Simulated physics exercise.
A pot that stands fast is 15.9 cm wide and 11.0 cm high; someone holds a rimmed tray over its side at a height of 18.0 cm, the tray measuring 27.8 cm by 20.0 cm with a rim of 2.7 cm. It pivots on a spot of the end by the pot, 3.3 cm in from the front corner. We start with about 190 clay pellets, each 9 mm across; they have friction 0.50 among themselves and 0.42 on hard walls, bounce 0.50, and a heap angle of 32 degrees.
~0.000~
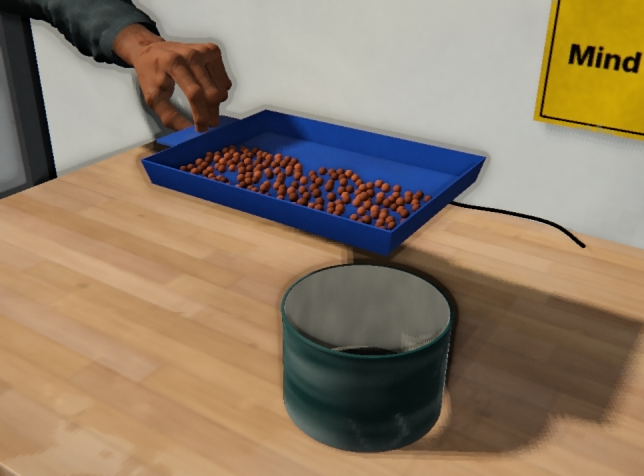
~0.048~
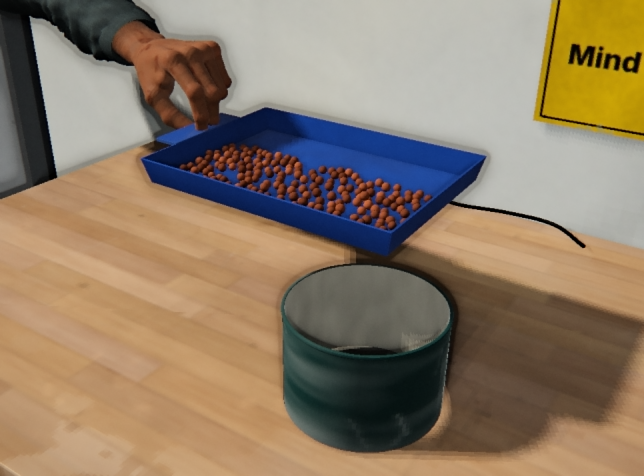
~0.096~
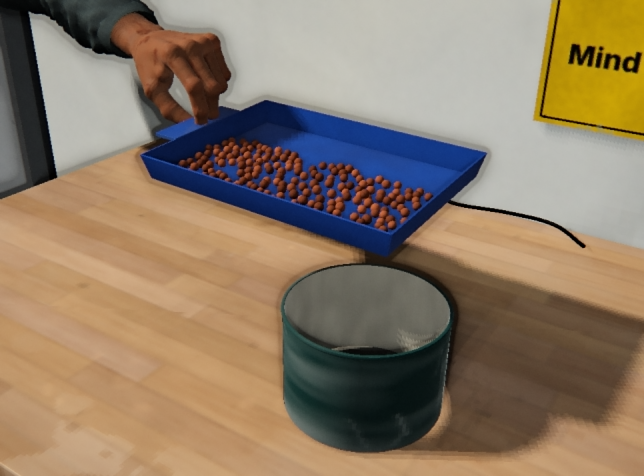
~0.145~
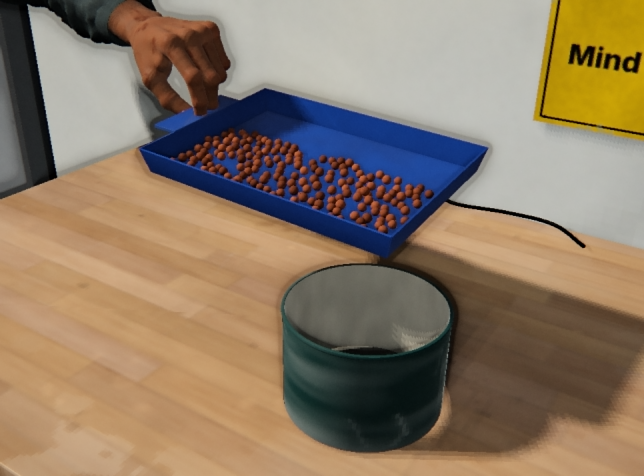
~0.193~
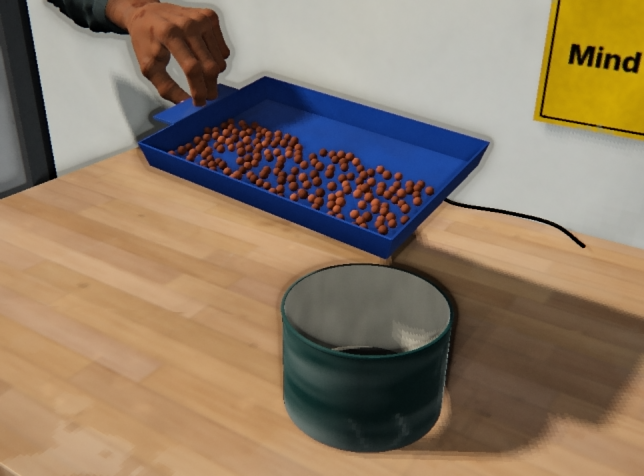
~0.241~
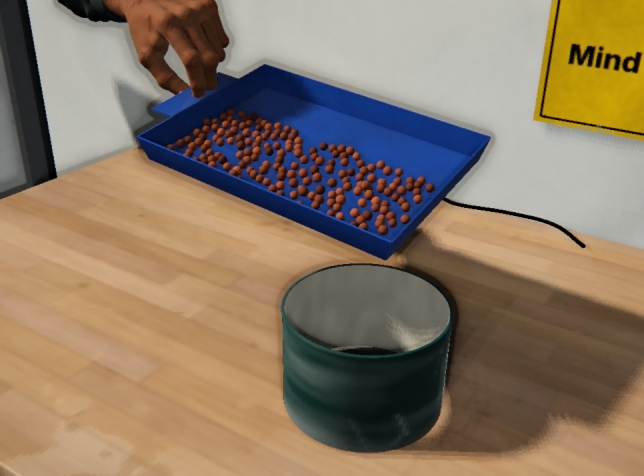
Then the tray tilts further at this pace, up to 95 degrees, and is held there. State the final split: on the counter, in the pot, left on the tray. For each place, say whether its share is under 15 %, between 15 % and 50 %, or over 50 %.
One by one: Counter: I expect a notable fraction of the load there, pot: I expect the major share of the load there, tray: I expect a mere dribble of the load there.
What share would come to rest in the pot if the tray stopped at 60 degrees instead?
Estimate: Roughly 0 percent.
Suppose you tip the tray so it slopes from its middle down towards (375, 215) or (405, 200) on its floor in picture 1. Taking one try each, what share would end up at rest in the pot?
Roughly 40 % for the first direction, roughly 10 % for the second.
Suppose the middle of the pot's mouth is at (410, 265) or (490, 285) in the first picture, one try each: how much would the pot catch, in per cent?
Spot one: Some 0 per cent; spot two: Some 0 per cent.
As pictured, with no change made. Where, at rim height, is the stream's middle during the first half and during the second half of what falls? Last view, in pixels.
Roughly (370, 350) to start, and after that (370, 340).
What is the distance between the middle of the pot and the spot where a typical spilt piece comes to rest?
About 18 cm from the centre.
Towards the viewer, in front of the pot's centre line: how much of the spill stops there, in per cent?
Near 100 in a hundred.
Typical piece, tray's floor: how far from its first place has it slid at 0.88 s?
5 cm.
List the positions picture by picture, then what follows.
The first frame shows tray tilt 0 degrees, front corners at (150, 159) and (388, 227); middle of the pieces at (295, 185); pot at (367, 305).
The second frame shows tray tilt 1 degrees, front corners at (150, 158) and (388, 228); middle of the pieces at (295, 184).
The third frame shows tray tilt 2 degrees, front corners at (149, 154) and (388, 229); middle of the pieces at (295, 181).
The fourth frame shows tray tilt 5 degrees, front corners at (148, 148) and (388, 231), lowest corner right front; middle of the pieces at (295, 176).
The fifth frame shows tray tilt 8 degrees, front corners at (147, 142) and (388, 233), lowest corner right front; middle of the pieces at (295, 171).
The sixth frame shows tray tilt 11 degrees, front corners at (146, 136) and (389, 236), lowest corner right front; middle of the pieces at (295, 166); pot at (367, 305). The tray's pace is about 60 degrees a second.
After 0.88 s, tilt 50 degrees; the tray holds 100 %, the pot 0 %.
Then, at 1.31 s, tilt 77 degrees; the tray holds 100 %, the pot 0 %.
Then, at 1.82 s, tilt 95 degrees; the tray holds 20 %, the pot 45 %.
By 2.9 s all is still; counter 30 %, pot 70 %, tray 0 %.
